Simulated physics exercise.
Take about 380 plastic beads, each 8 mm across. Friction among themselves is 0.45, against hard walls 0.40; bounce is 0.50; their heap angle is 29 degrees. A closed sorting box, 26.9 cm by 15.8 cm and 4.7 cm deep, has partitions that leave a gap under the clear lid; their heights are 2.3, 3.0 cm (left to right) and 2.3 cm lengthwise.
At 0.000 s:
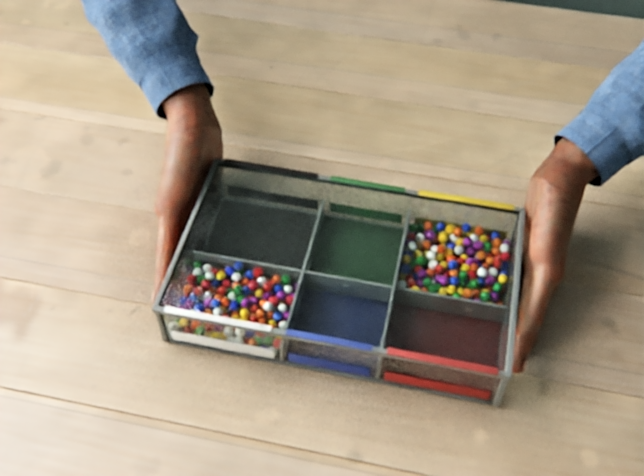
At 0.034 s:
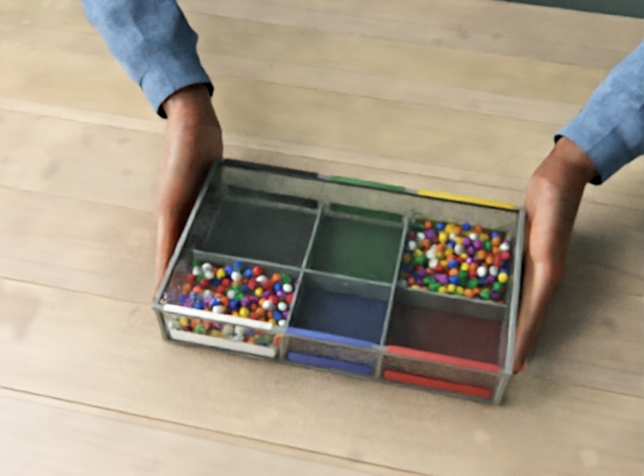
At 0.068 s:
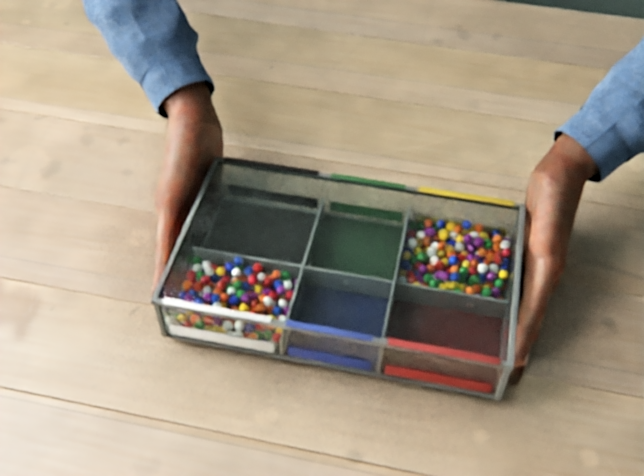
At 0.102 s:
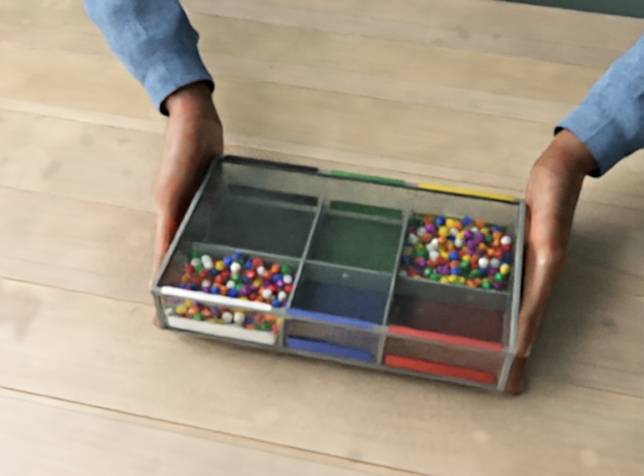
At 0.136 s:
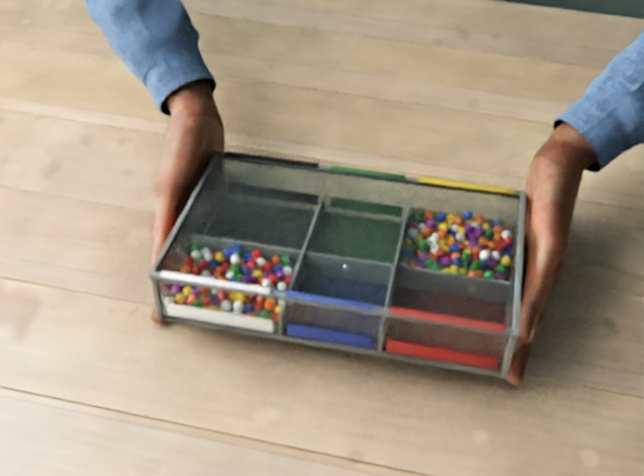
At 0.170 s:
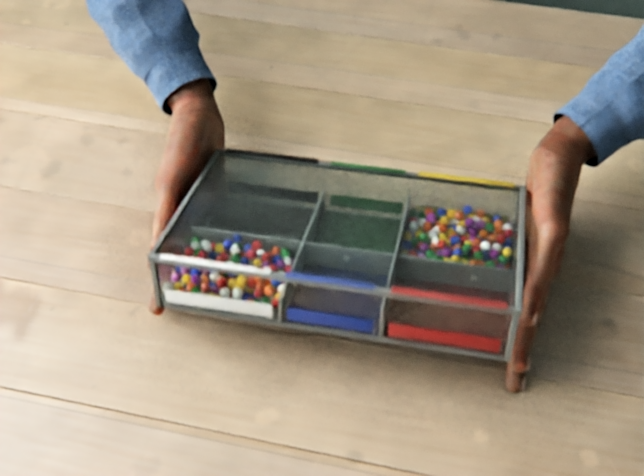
On a pale wooden tabletop, two hands in blue sleeves hold a clear, six-compartment box with multicolored beads in the front-left and back-right sections, then gradually tilt it, raising its back edge while the beads stay in their compartments.
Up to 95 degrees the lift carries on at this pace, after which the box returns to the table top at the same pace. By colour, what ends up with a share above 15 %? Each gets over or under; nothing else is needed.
As I see it, red: It'll probably finish at or short of fifteen percent of the pieces. Blue: It'll probably finish at or short of fifteen percent of the pieces. Green: It'll probably finish at or short of fifteen percent of the pieces. Yellow: It'll probably finish past fifteen percent of the pieces. White: It'll probably finish at or short of fifteen percent of the pieces. Black: It'll probably finish past fifteen percent of the pieces.
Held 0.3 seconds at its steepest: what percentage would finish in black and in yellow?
That would leave black with 40 percent and yellow with 55 percent.
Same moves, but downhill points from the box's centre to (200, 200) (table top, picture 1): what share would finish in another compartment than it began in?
Around 30 percent of them.
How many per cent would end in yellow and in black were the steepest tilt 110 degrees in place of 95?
Yellow 55 %; black 40 %.
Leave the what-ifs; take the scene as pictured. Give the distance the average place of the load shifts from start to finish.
4.5 cm or thereabouts.
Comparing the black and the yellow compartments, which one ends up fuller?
The yellow compartment.
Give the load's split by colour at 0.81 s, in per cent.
It splits as red 0, blue 0, green 0, yellow 55, white 25 and black 15 percent.
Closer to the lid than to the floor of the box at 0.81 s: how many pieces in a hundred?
Close to 60 in a hundred.
Then, at 0.81 s, tilt 95 degrees; yellow 55 %, white 25 %, black 15 %.
Then, at 1.24 s, tilt 42 degrees; green 5 %, yellow 55 %, white 5 %, black 40 %.
After 1.75 s, tilt 0 degrees; green 5 %, yellow 55 %, white 5 %, black 40 %.
By 2.3 s all is still; red 0 %, blue 0 %, green 5 %, yellow 55 %, white 5 %, black 40 %.
